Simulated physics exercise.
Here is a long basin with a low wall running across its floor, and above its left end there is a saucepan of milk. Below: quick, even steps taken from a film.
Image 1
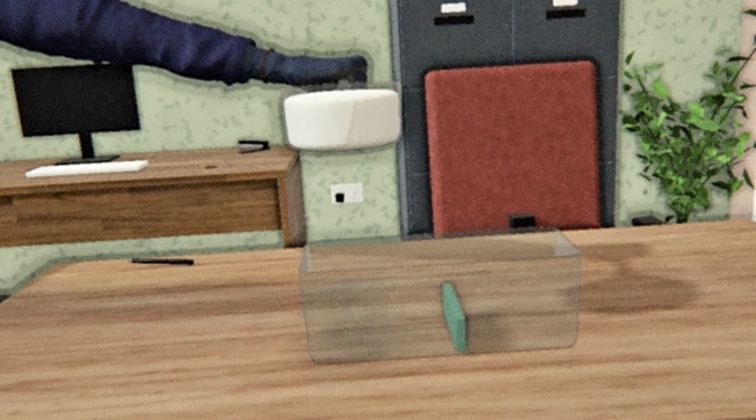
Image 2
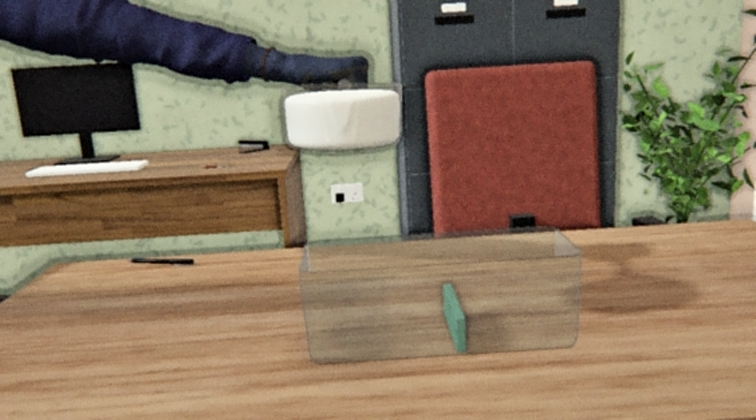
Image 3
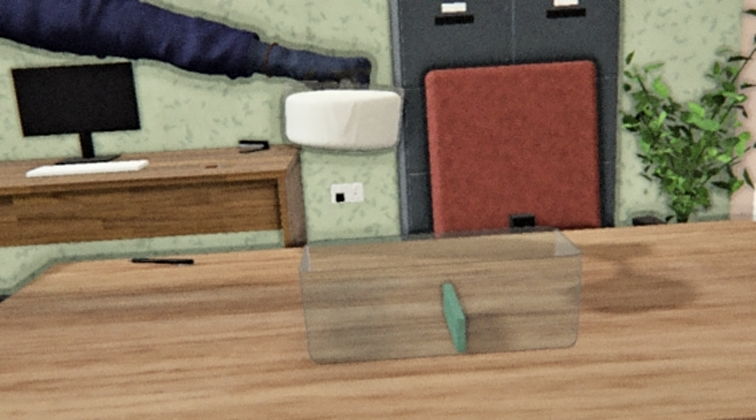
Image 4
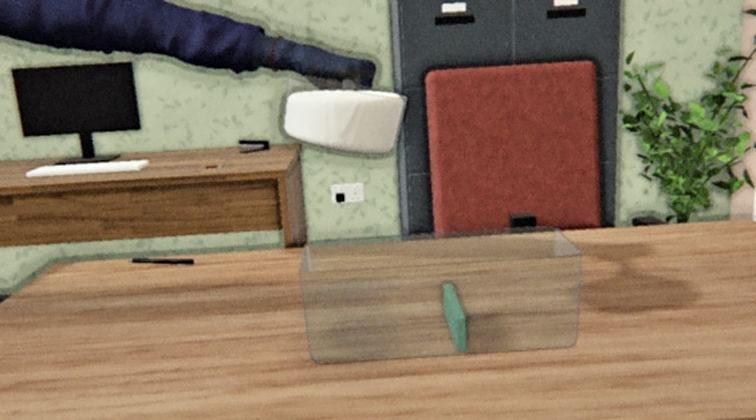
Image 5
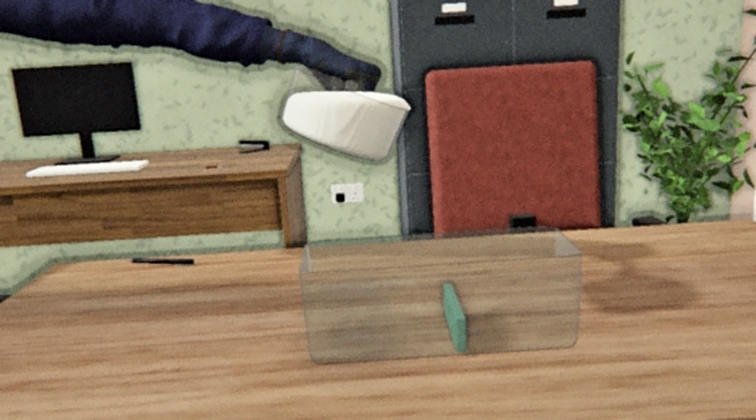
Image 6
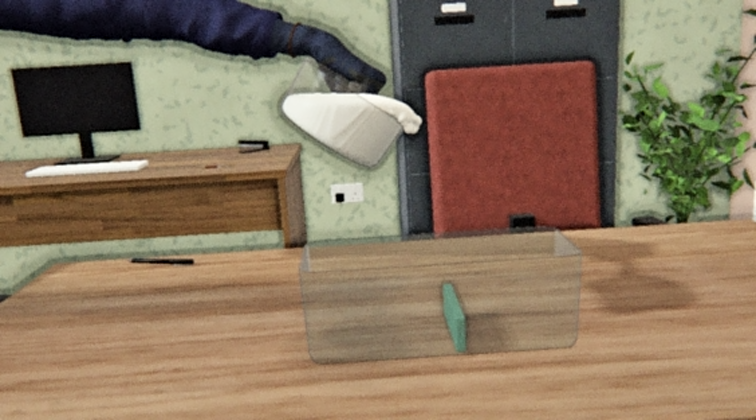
Pan of milk tilting right in a blue-sleeved arm's grip above a clear, divided basin, then milk edging over the rim.
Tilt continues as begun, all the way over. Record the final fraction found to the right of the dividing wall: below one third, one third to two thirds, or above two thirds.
The share right of the wall does reach a third but does not go past two thirds.
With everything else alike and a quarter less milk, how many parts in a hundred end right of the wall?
Roughly 40 in a hundred.
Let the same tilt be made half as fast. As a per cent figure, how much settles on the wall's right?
I'd say close to 65 %.
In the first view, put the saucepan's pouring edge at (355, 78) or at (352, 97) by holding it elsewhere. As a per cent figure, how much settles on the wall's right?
15 %, 15 %.
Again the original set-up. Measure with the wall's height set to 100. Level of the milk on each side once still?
Left side: Approx. 40 %; right side: Approx. 50 %.
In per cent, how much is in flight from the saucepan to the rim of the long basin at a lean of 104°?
Some 50 per cent.
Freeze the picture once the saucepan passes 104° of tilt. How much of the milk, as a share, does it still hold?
Roughly 15 percent remains at that point.
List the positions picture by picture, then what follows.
It leans 0°; its right rim is at (399, 85); the milk meets the walls at (285, 100) and (398, 93); the long basin's rim runs from (303, 258) to (568, 241); the wall's top is at (453, 301), in the first picture.
It leans 2°; its right rim is at (400, 86); the milk meets the walls at (286, 99) and (398, 93), in the second picture.
It leans 6°; its right rim is at (402, 91); the milk meets the walls at (287, 97) and (400, 94), in the third picture.
It leans 14°; its right rim is at (405, 99); the milk meets the walls at (289, 96) and (403, 96), in the fourth picture.
It leans 24°; its right rim is at (406, 111); the milk meets the walls at (289, 98) and (402, 103); 2 per cent is over the edge, in the fifth picture.
It leans 36°; its right rim is at (405, 124); the milk meets the walls at (286, 97) and (395, 110); 8 per cent is over the edge, in the sixth picture.
A moment on, the saucepan is tipped right over and 15 per cent is still to pour, 4 is left of the wall and 32 right of it.
Next, the saucepan is tipped right over and 2 per cent is still to pour, 39 is left of the wall and 51 right of it.
Then the saucepan is tipped right over and 0 per cent is still to pour, 48 is left of the wall and 49 right of it.
Later the saucepan is tipped right over and 0 per cent is still to pour, 48 is left of the wall and 49 right of it.
At rest 48 per cent lies left of the wall, 49 right of it and 2 outside.
